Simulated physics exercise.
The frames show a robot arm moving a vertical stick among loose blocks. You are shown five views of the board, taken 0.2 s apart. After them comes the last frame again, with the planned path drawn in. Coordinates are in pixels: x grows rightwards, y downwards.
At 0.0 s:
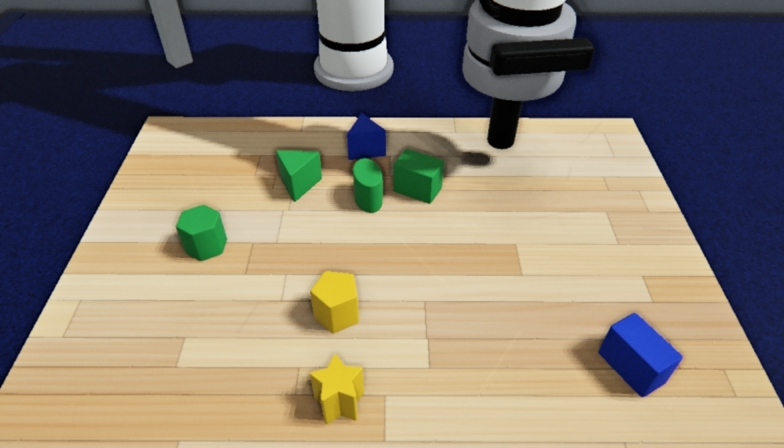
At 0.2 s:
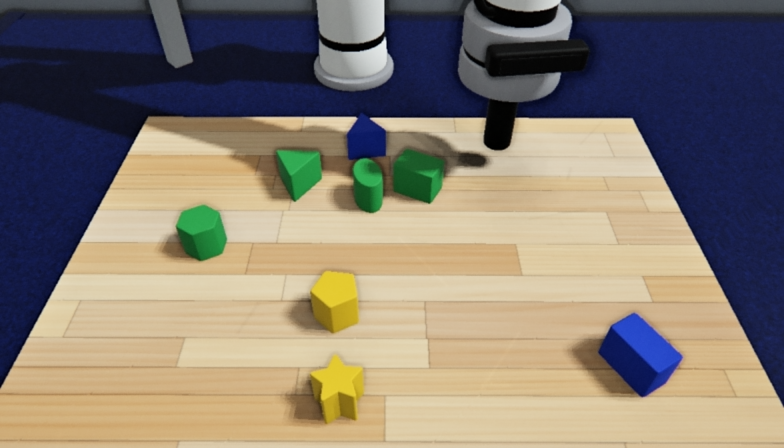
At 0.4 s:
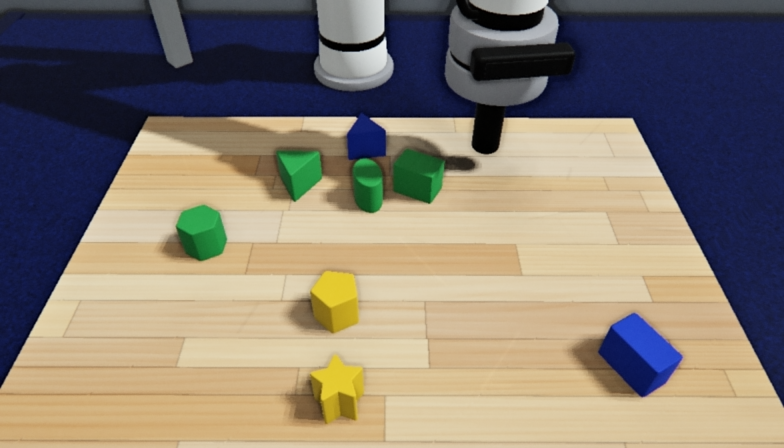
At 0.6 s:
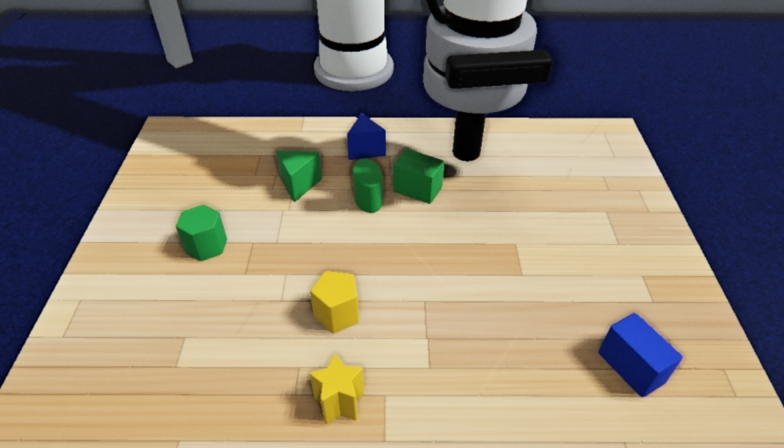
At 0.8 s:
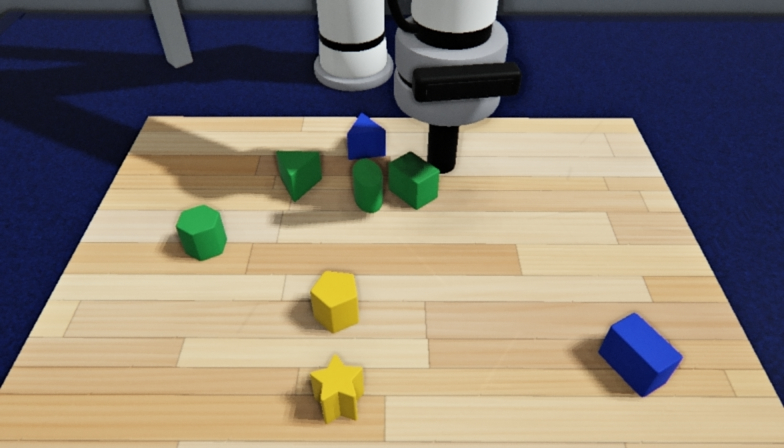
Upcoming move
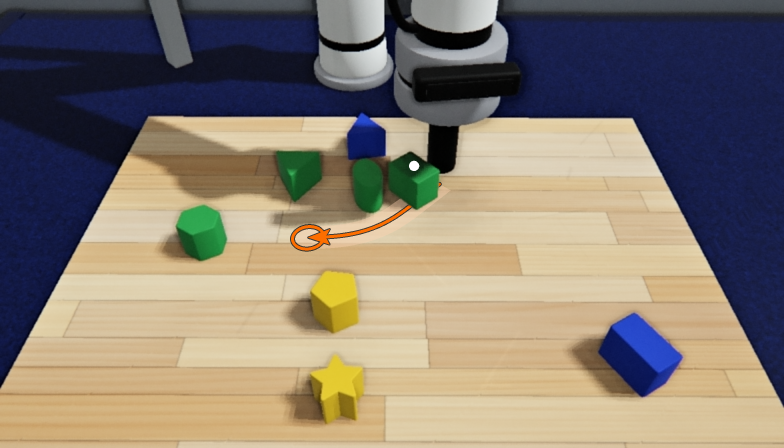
On a wooden board, a robot arm moves its stick left and nudges a green block.
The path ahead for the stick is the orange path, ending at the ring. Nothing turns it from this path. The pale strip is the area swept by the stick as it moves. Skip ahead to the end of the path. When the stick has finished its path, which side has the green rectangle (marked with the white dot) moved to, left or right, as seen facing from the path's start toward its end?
It gets pushed right.
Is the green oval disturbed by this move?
Somewhere new.
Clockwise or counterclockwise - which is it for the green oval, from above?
The answer is clockwise.
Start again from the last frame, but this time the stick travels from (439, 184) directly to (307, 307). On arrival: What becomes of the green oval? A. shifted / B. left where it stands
That would be A.
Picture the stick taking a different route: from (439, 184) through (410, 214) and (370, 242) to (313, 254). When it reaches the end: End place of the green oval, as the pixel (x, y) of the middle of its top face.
For the centre of its top, I'd go with (347, 172).
Drawn move, from (439, 184) by way of (406, 209) and (363, 231) to (308, 238); the dot is on the green rectangle.
On the path given first. One third of the way, stick (406, 192); green oval (345, 174), turned 25° clockwise; green rectangle (372, 184), turned 55° clockwise.
Two thirds of the way, stick (362, 213); green oval (322, 173), turned 70° clockwise; green rectangle (328, 194), turned 95° clockwise.
At the end, stick (306, 220); green triangular block (291, 155); green oval (310, 168), turned 80° clockwise; green rectangle (301, 188), turned 125° clockwise.
